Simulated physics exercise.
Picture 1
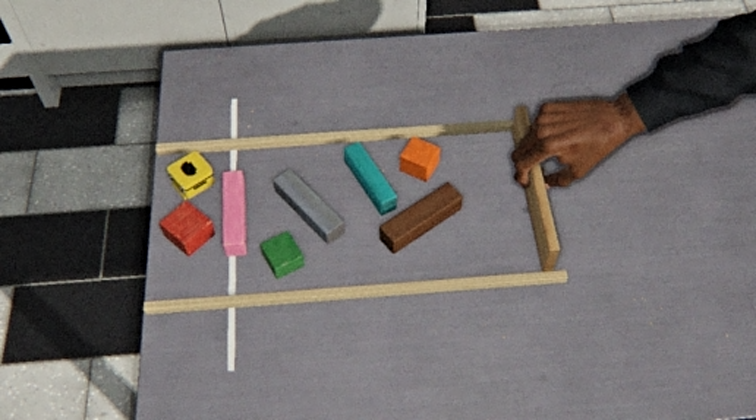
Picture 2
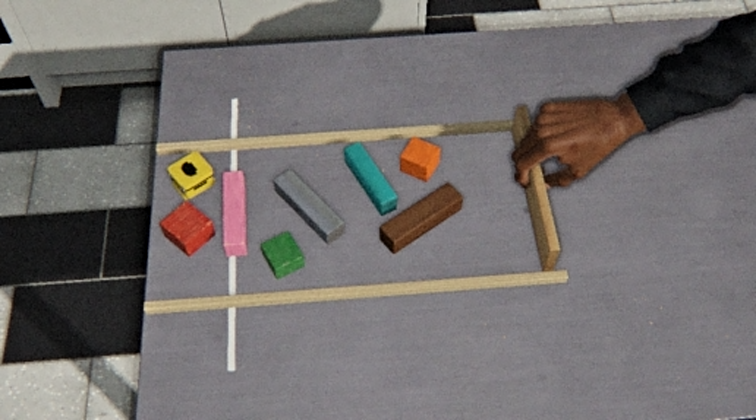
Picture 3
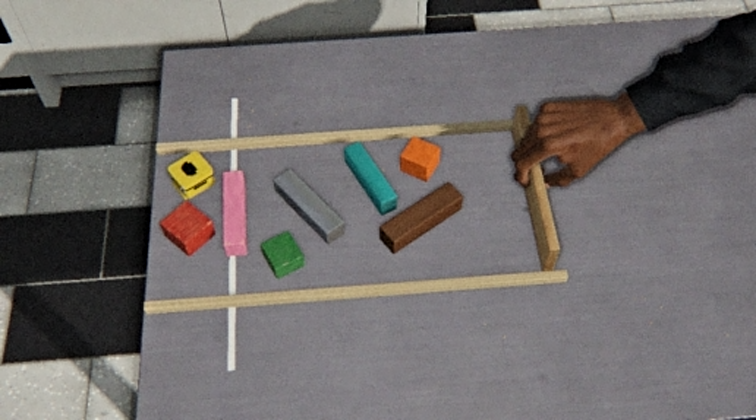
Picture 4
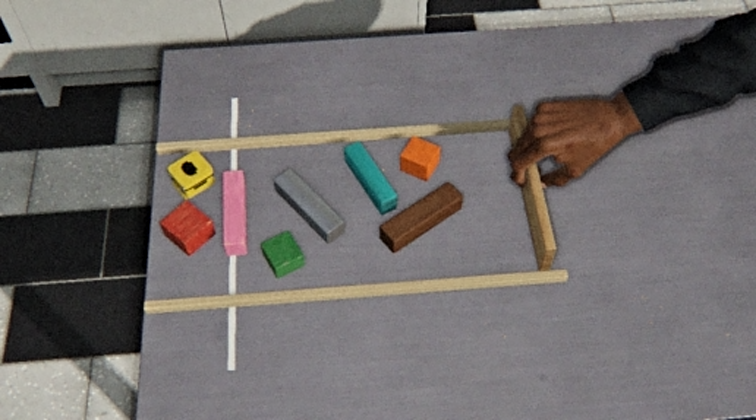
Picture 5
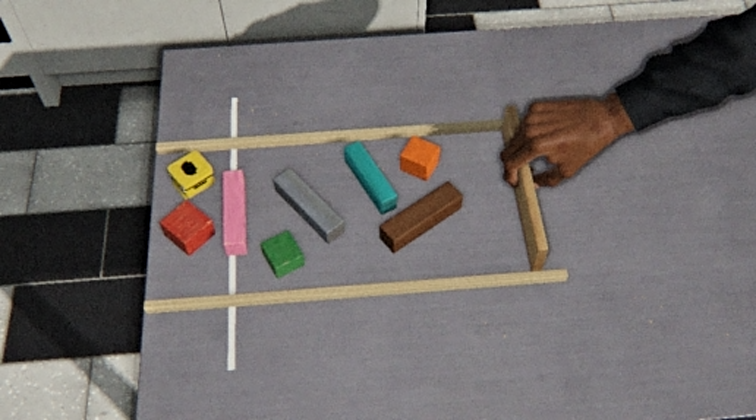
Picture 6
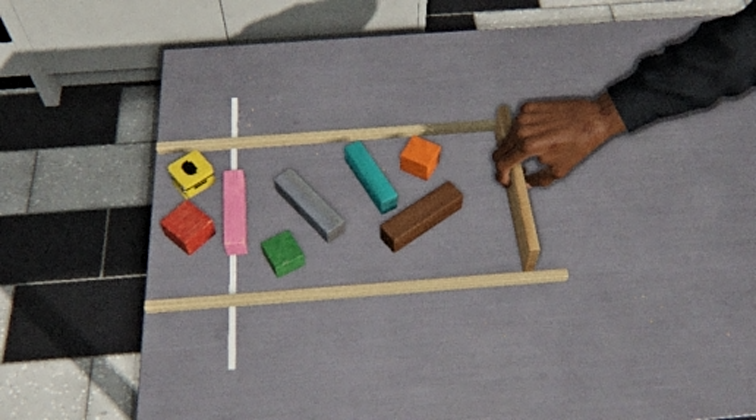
A hand slides a wooden board slightly left between two rails, toward several still blocks.
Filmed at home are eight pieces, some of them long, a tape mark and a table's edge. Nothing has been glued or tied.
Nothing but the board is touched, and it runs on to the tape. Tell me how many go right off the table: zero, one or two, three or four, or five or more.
One or two go right off.
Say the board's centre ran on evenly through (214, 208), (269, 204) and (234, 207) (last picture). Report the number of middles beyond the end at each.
In order, that gives 3, then 0, then 1.
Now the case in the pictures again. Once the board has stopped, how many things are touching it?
I count 2 of them.
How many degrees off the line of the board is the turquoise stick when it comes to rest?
Angle: Close to 15 degrees.
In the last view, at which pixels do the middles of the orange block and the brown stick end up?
Same order as the question: First (217, 177), second (220, 249).
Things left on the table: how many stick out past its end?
Expected count: 2.
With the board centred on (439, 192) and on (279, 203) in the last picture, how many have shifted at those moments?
First 2, after that 8.
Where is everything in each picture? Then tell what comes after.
In the first frame, red block (187, 228); yellow case (192, 177); pink bar (234, 213); board (534, 187); tape (233, 221).
In the second frame, yellow case (192, 177); board (534, 187).
In the third frame, pink bar (235, 213); green block (283, 255).
In the fourth frame, red block (188, 228); grey stick (309, 206).
In the fifth frame, yellow case (192, 176); orange block (420, 159).
In the sixth frame, red block (188, 228); yellow case (192, 175); pink bar (235, 212); board (515, 187); tape (233, 219).
A little later, none off yet; red block at rest near (188, 228); yellow case at rest near (192, 175); pink bar at rest near (235, 212).
Next, none off yet; red block shifted a little near (167, 231); yellow case moving near (184, 172); pink bar shifted a little near (199, 221).
When it is over, the number that fall off is one or two; down, red block.
